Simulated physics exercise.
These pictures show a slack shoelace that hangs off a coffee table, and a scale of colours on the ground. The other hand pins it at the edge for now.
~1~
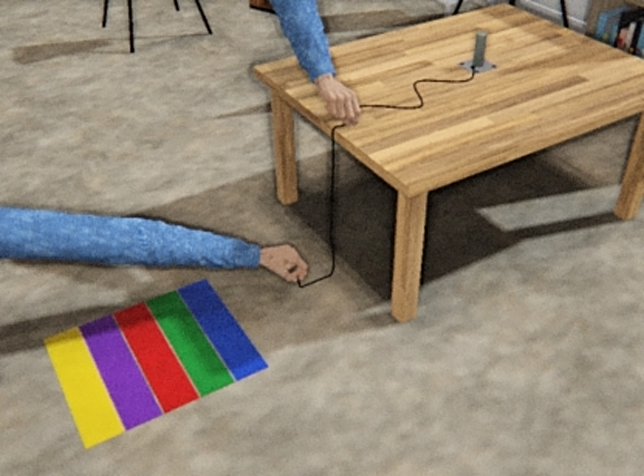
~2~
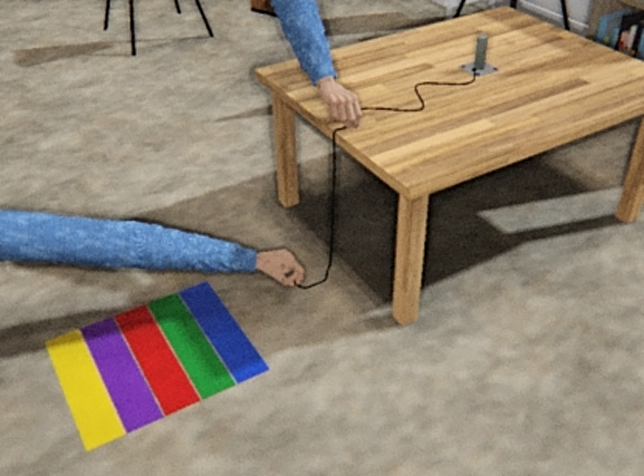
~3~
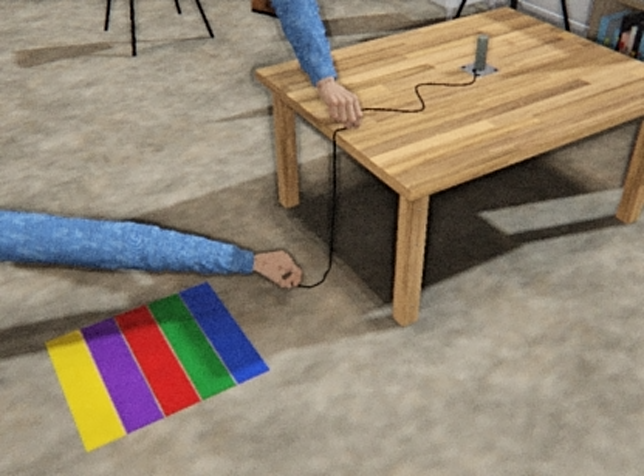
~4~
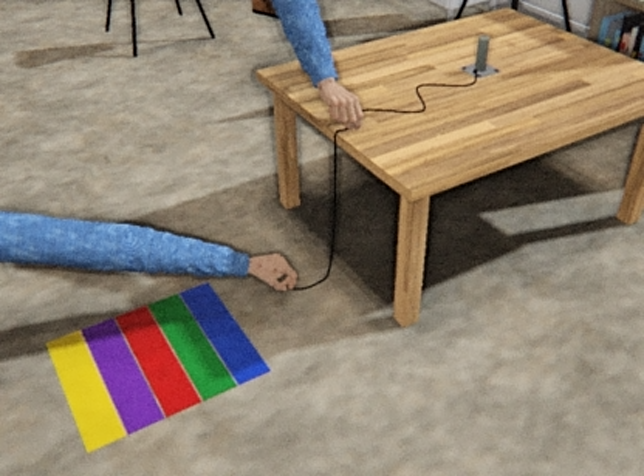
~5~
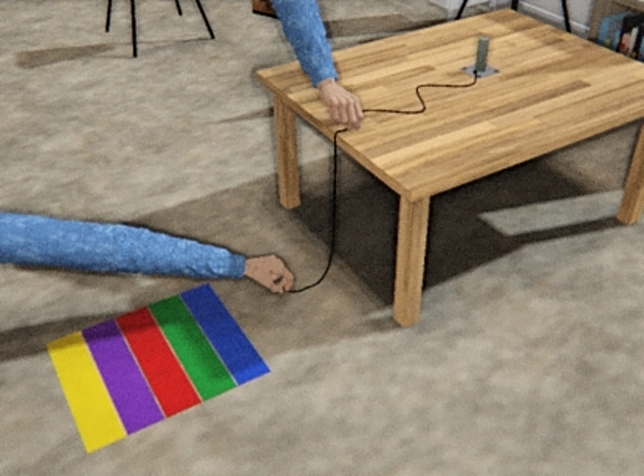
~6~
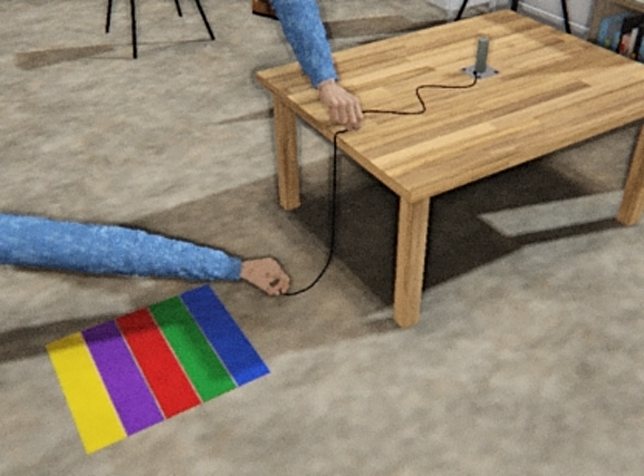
A wooden coffee table stands at the right on a mottled grey-brown floor, seen from above at an angle. A blue-sleeved hand presses a thin black cord at its near edge, while another holds the hanging end above a mat striped yellow, purple, red, green and blue, left to right. The lower hand draws the cord slightly left, its hanging curve widening, while the upper hand stays put.
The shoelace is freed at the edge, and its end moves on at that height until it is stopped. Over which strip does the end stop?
The purple one.
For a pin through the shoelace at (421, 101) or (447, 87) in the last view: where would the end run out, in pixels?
Try by try, around (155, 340) and (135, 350).
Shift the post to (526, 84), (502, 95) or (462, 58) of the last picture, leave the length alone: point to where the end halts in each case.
About (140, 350), (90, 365) and (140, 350).
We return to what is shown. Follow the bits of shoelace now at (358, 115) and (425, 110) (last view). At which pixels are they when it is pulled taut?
The first at (320, 146), the second at (376, 112).
A little later, end near (178, 332); over green.
Next, end near (140, 347); over red.
When it is tight, end near (117, 356); over purple. It halts on the purple strip.
